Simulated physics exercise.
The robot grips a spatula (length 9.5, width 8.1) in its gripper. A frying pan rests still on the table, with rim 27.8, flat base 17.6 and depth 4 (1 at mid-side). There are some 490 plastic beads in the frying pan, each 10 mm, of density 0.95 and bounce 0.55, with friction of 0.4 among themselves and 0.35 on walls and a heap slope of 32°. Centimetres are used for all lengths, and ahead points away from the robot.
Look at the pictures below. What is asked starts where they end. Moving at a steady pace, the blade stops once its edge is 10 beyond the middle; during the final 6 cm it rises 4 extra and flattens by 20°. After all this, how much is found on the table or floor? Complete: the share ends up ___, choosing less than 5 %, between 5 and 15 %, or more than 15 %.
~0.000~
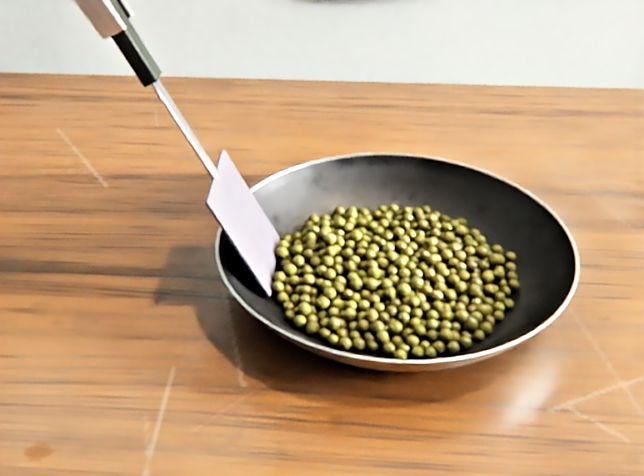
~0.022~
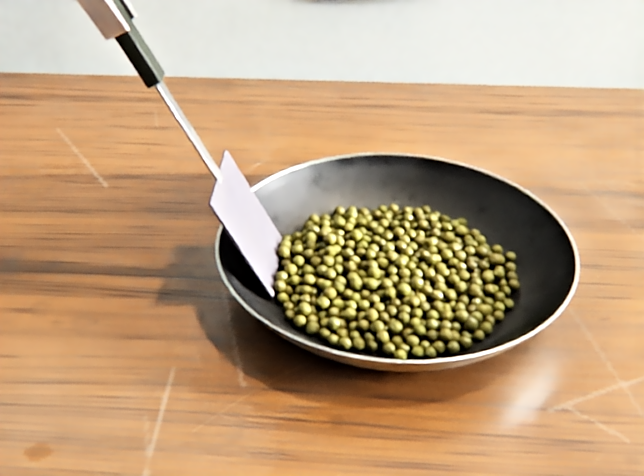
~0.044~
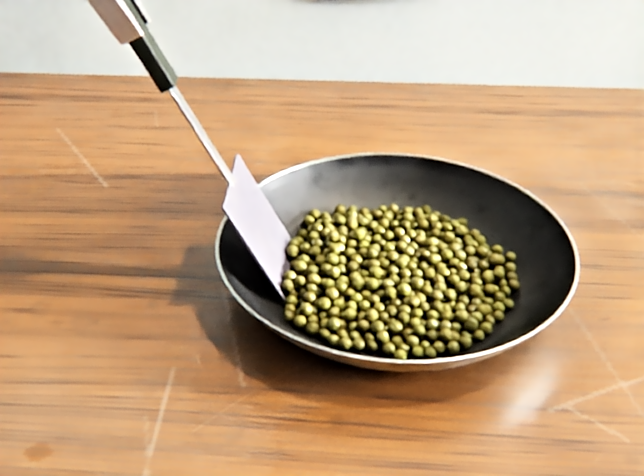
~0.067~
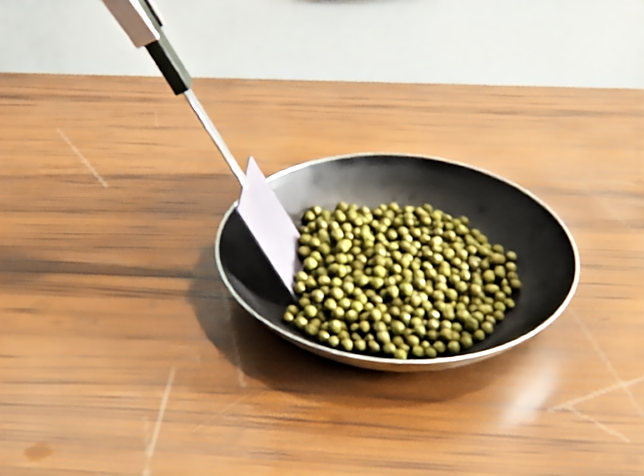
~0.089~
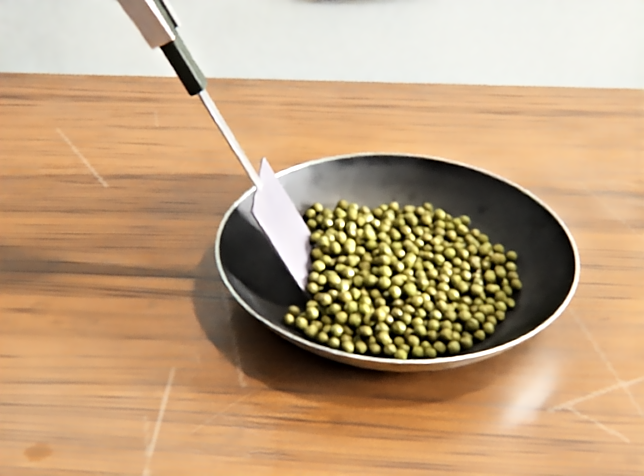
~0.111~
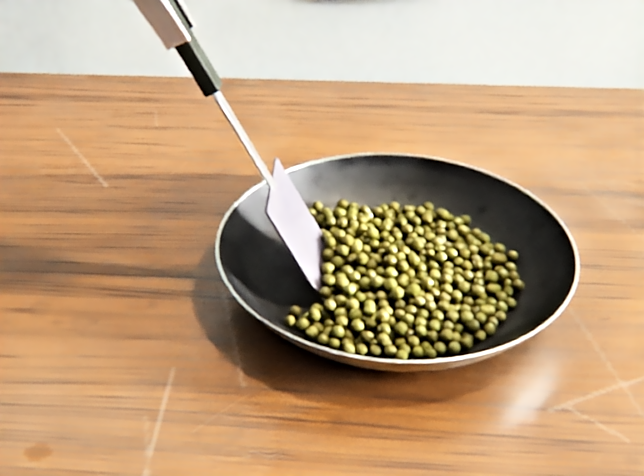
The share ends up less than 5 %.
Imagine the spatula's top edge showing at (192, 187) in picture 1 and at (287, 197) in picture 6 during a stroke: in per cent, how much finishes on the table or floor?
Near 10 in a hundred.
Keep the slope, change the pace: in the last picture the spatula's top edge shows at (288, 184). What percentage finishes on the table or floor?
That share would be some 5 percent.
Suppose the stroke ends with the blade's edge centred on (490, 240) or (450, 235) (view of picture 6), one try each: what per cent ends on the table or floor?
Estimates, in order: 0 % and 0 %.
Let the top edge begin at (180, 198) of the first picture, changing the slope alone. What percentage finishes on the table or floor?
Roughly 5 percent ends on the table or floor.
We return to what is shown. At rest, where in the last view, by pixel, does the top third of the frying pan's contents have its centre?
Around (506, 264).
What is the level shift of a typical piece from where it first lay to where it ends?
Somewhere near 4 centimetres, I reckon.
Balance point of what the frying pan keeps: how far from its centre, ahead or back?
Some 4.5 cm ahead of the centre.
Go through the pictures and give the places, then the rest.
The first frame shows the spatula top edge at (215, 174), sloping 63°; upper third of the load around (389, 267), from x 280 to 515, top at y 210; 488 in the frying pan.
The second frame shows the spatula top edge at (218, 175), sloping 63°; upper third of the load around (388, 267), from x 280 to 515, top at y 210.
The third frame shows the spatula top edge at (230, 179), sloping 63°; upper third of the load around (387, 266), from x 285 to 515, top at y 210.
The fourth frame shows the spatula top edge at (244, 182), sloping 63°; upper third of the load around (384, 266), from x 290 to 515, top at y 205.
The fifth frame shows the spatula top edge at (257, 183), sloping 63°; upper third of the load around (386, 268), from x 290 to 515, top at y 205.
The sixth frame shows the spatula top edge at (271, 183), sloping 63°; upper third of the load around (391, 267), from x 290 to 520, top at y 205; 488 in the frying pan.
After 0.23 s, sloping 63°, highest piece 3 above the table; 488 in the frying pan.
After 0.36 s, sloping 56°, highest piece 4 above the table; 488 in the frying pan.
After 0.62 s, sloping 43°, highest piece 4 above the table; 475 in the frying pan, 13 on the table or floor.
After 1.67 s, sloping 43°, highest piece 4 above the table; 475 in the frying pan, 13 on the table or floor.
In the end, 475 in the frying pan, 13 on the table or floor. That is 3 % on the table or floor.
